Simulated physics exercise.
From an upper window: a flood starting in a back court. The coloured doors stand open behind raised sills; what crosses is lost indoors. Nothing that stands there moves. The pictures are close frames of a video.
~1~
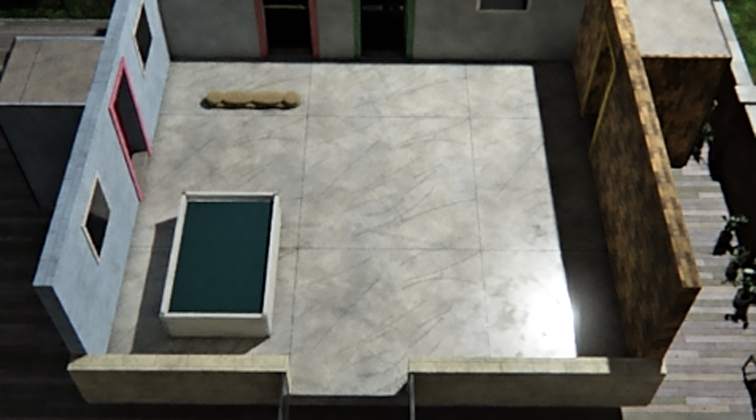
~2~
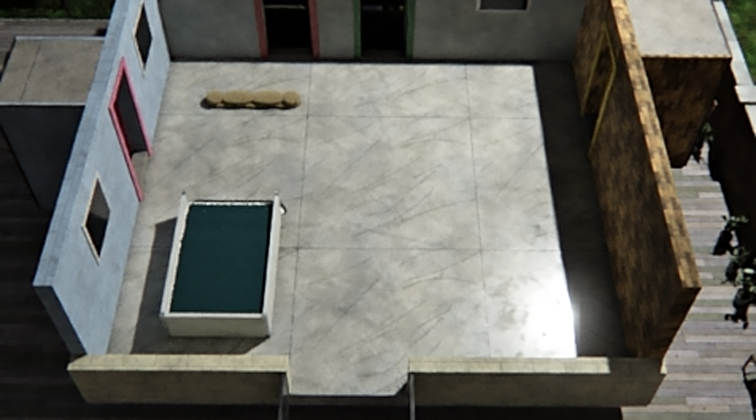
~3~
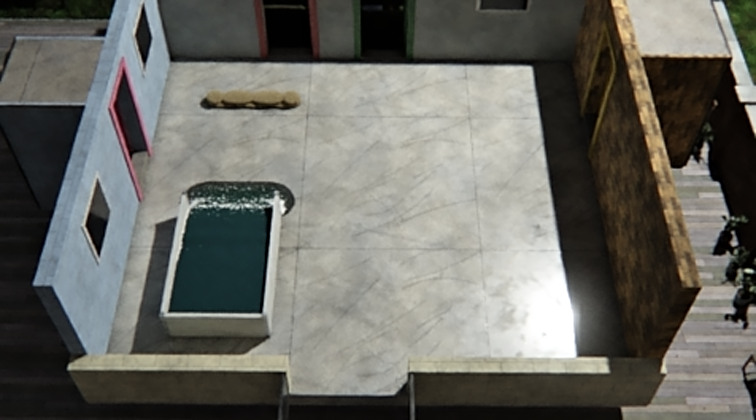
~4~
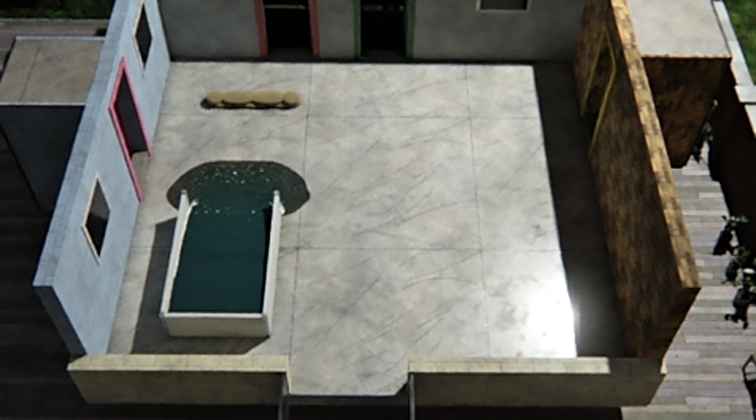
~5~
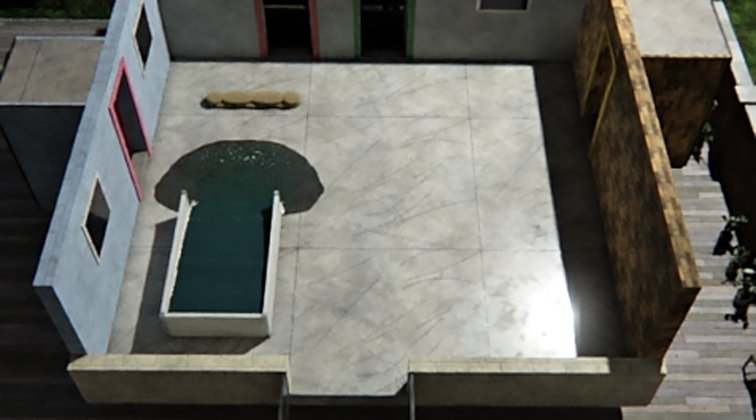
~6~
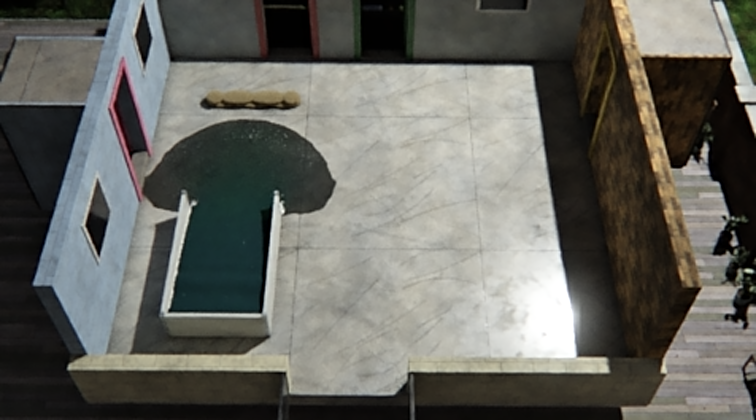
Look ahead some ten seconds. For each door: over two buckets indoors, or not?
The green door takes more than that; the pink door stays under that; the yellow door stays under that; the red door stays under that.
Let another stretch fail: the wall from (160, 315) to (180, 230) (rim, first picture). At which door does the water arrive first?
First comes the one in pink.
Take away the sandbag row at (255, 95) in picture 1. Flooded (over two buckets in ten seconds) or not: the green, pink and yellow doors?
Then: Green passes that mark; pink keeps below it; yellow stays under.
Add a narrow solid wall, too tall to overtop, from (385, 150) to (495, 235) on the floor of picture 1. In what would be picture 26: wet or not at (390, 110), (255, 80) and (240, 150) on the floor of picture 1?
In that order: Flooded, under water, under water.
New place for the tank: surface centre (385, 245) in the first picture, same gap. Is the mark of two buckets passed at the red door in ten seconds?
In short: Red door lets more in.
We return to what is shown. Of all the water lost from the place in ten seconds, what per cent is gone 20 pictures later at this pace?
I make it 45 per cent.
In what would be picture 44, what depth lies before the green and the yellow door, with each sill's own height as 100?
About 180 and 50 per cent.
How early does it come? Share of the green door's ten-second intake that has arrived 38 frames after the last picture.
Near 85 in a hundred.
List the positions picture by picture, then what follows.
In the first frame, the open tank at (223, 254) is whole and still.
In the second frame, water pours out on the open tank's far side and has run to (281, 209).
In the third frame, water pours out on the open tank's far side and has run to (286, 192).
In the fourth frame, the front is at (281, 169), out from the gap on the open tank's far side.
In the fifth frame, water pours out on the open tank's far side and has run to (273, 146).
In the sixth frame, the front is at (236, 123), out from the gap on the open tank's far side.
A moment on, water covers 15 % of the floor; the green door not reached, the pink door wet at the sill, nothing in, the yellow door not reached, the red door not reached.
Next, water covers 25 % of the floor; the green door wet at the sill, nothing in, the pink door wet at the sill, nothing in, the yellow door not reached, the red door not reached.
Then, water covers 35 % of the floor; the green door over two buckets in, the pink door wet at the sill, nothing in, the yellow door not reached, the red door wet at the sill, nothing in.
Later, water covers 50 % of the floor; the green door over two buckets in, the pink door wet at the sill, nothing in, the yellow door wet at the sill, nothing in, the red door under two buckets in.
In the end, water covers 70 % of the floor; the green door over two buckets in, the pink door wet at the sill, nothing in, the yellow door wet at the sill, nothing in, the red door under two buckets in.
